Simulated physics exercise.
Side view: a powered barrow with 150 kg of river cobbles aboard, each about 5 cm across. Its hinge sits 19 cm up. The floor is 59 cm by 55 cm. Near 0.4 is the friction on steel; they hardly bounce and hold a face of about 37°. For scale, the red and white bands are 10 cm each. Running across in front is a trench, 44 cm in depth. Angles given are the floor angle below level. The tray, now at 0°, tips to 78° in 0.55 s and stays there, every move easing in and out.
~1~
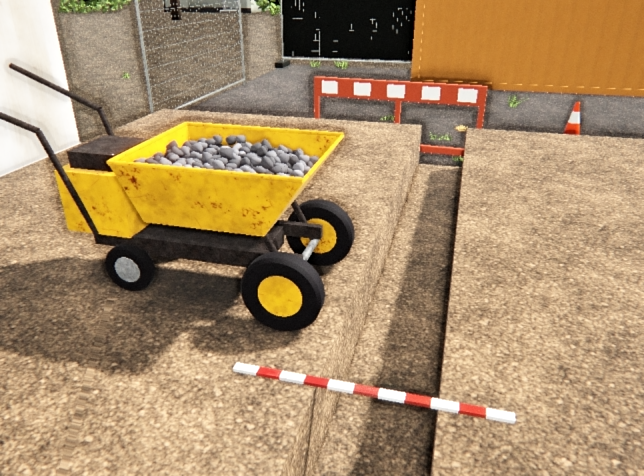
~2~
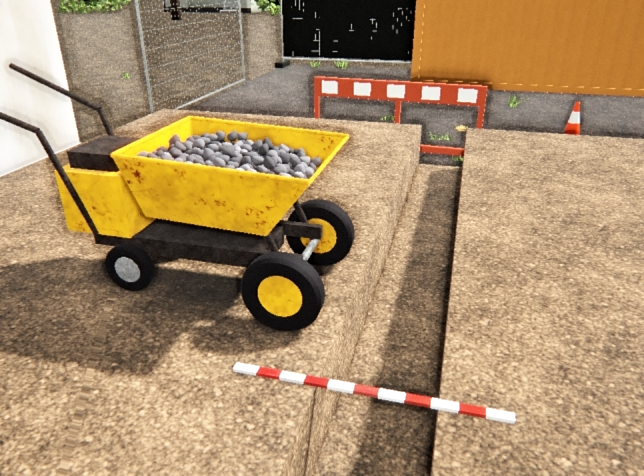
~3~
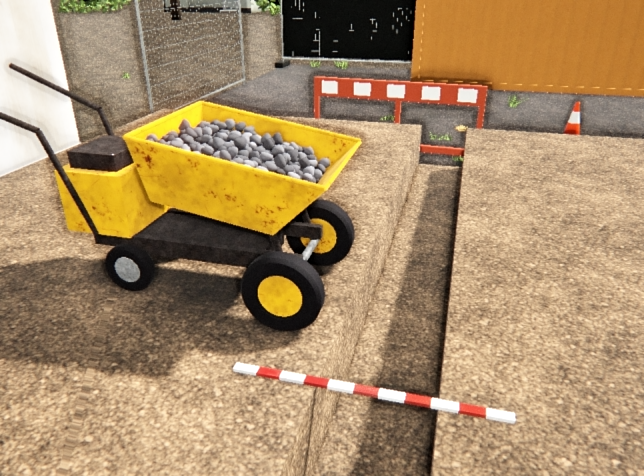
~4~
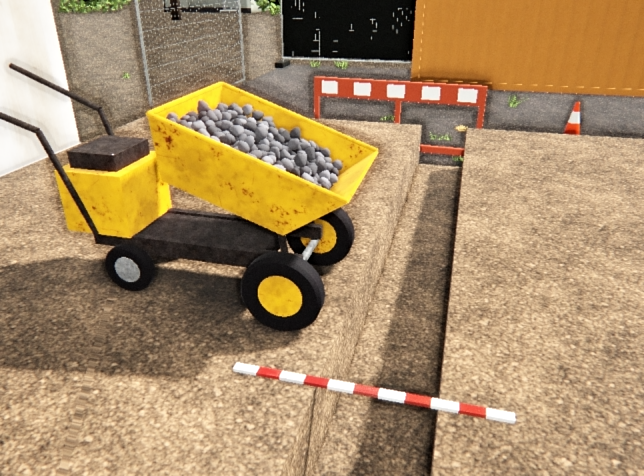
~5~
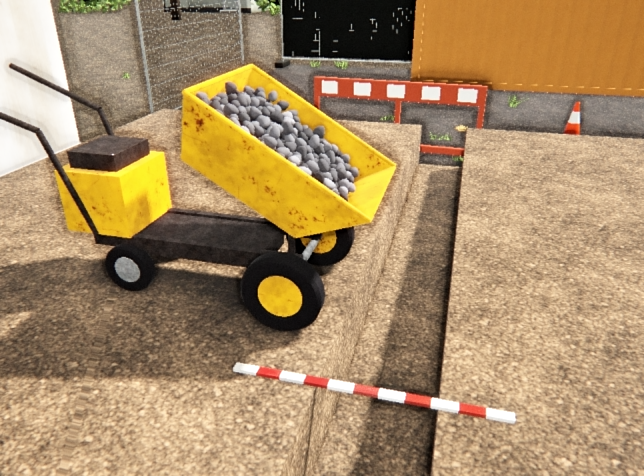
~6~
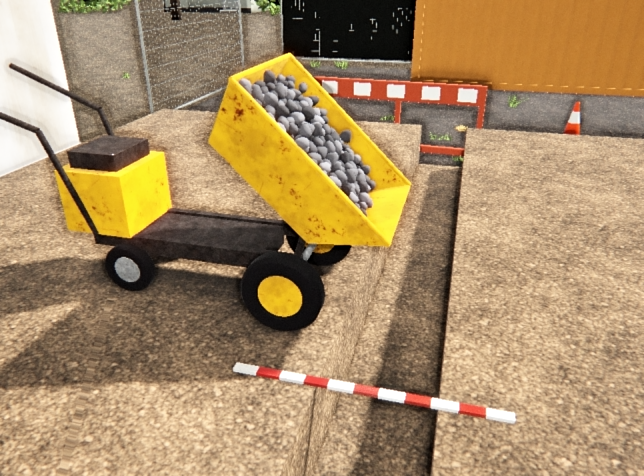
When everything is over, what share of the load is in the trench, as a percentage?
Close to 18 in a hundred.
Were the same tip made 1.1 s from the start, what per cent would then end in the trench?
Near 40 per cent.
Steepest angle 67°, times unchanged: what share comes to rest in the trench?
Then about 30 per cent.
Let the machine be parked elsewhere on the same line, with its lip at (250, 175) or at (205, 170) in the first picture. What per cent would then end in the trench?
Close to 60 percent in the first case, 85 percent in the second.
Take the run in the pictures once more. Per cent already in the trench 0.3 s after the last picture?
Close to 5 per cent at that time.
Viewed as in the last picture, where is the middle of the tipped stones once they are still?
Around (541, 323).
Then, 0.1 s after the last picture the floor is at 65°, 100 % in the tray; the foremost stones are at (395, 240).
Then, 0.3 s after the last picture the floor is at 78°, 45 % in the tray, 7 % in the trench, 48 % past the trench; the foremost stones are at (530, 266).
Then, 0.7 s after the last picture the floor is at 78°, 1 % in the tray, 15 % in the trench, 84 % past the trench; the foremost stones are past the picture's edge.
Then, 2.7 s after the last picture the floor is at 78°, 0 % in the tray, 18 % in the trench, 82 % past the trench; the foremost stones are past the picture's edge.
